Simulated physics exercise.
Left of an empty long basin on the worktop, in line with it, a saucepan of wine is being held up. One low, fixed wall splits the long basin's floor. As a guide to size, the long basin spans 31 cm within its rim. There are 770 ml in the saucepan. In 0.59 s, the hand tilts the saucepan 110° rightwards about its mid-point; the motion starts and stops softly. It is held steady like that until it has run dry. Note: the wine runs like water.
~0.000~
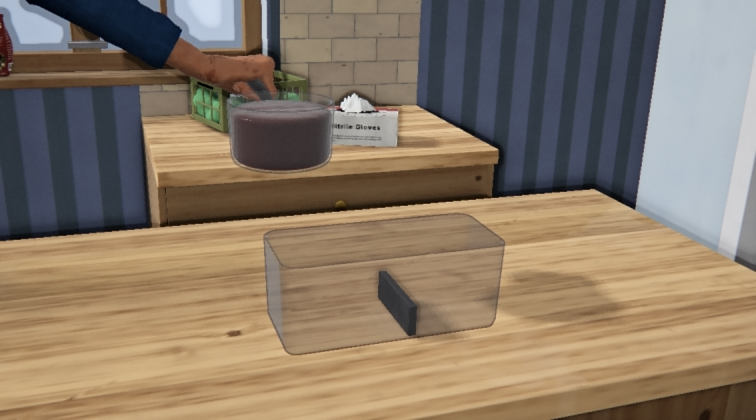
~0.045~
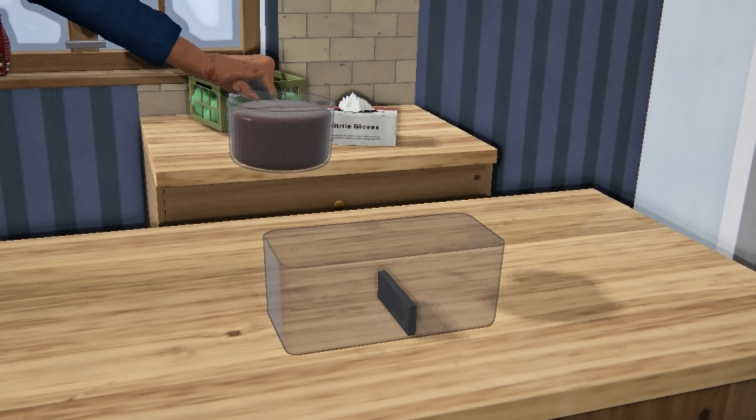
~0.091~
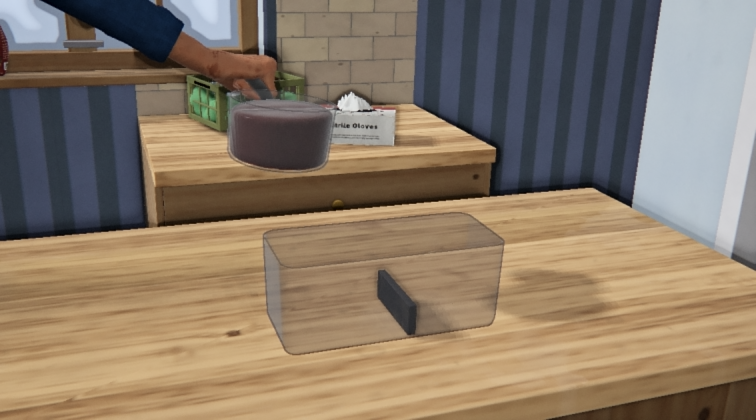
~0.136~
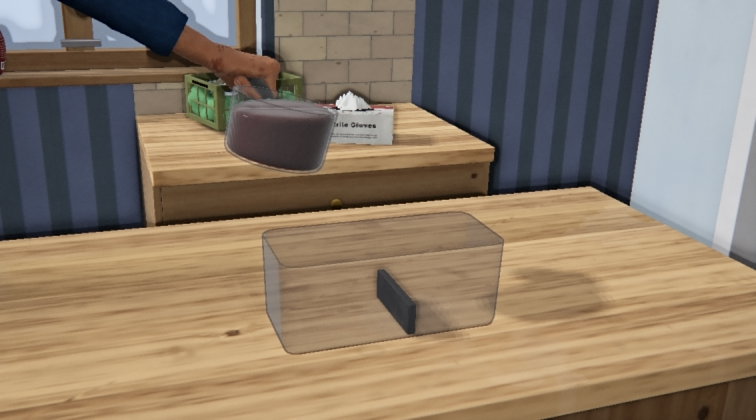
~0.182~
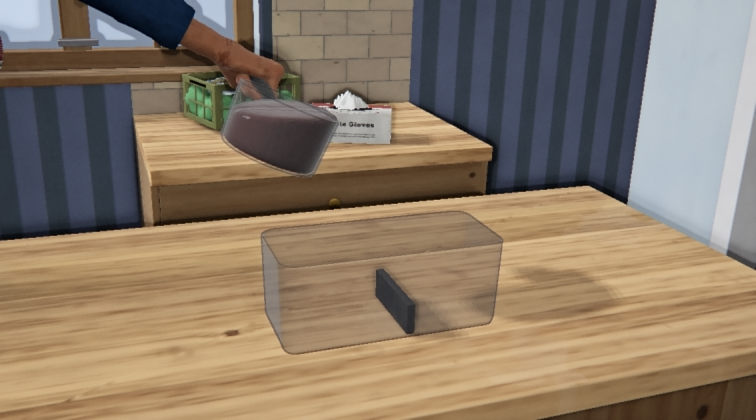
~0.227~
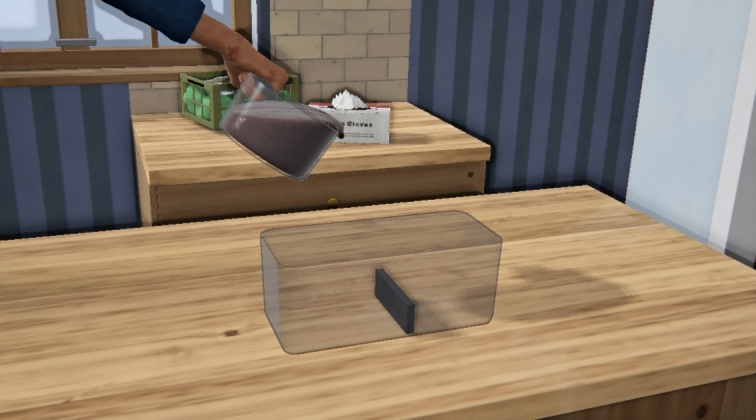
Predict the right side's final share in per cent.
The right side finishes with roughly 12 per cent.
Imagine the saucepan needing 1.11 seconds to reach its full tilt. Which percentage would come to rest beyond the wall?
Then it comes to around 25 per cent.
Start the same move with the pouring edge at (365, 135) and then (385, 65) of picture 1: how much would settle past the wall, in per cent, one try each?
40 per cent first, 80 per cent second.
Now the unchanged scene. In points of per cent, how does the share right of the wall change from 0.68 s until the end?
The amount climbs by around 6.
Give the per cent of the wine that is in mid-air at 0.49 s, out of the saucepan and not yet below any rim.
It comes to roughly 48 per cent.
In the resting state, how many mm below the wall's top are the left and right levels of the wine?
Roughly 14 mm on the left side and roughly 40 mm on the right.
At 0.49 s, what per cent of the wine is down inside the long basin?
28 %, more or less.
After 0.49 s the tilt is 102° and 25 per cent is still to pour, 25 is left of the wall and 2 right of it.
After 0.68 s the tilt is 110° and 4 per cent is still to pour, 82 is left of the wall and 6 right of it.
After 0.87 s the tilt is 110° and 0 per cent is still to pour, 85 is left of the wall and 11 right of it.
After 1.09 s the tilt is 110° and 0 per cent is still to pour, 85 is left of the wall and 12 right of it.
In the end 85 per cent lies left of the wall, 12 right of it and 3 outside.
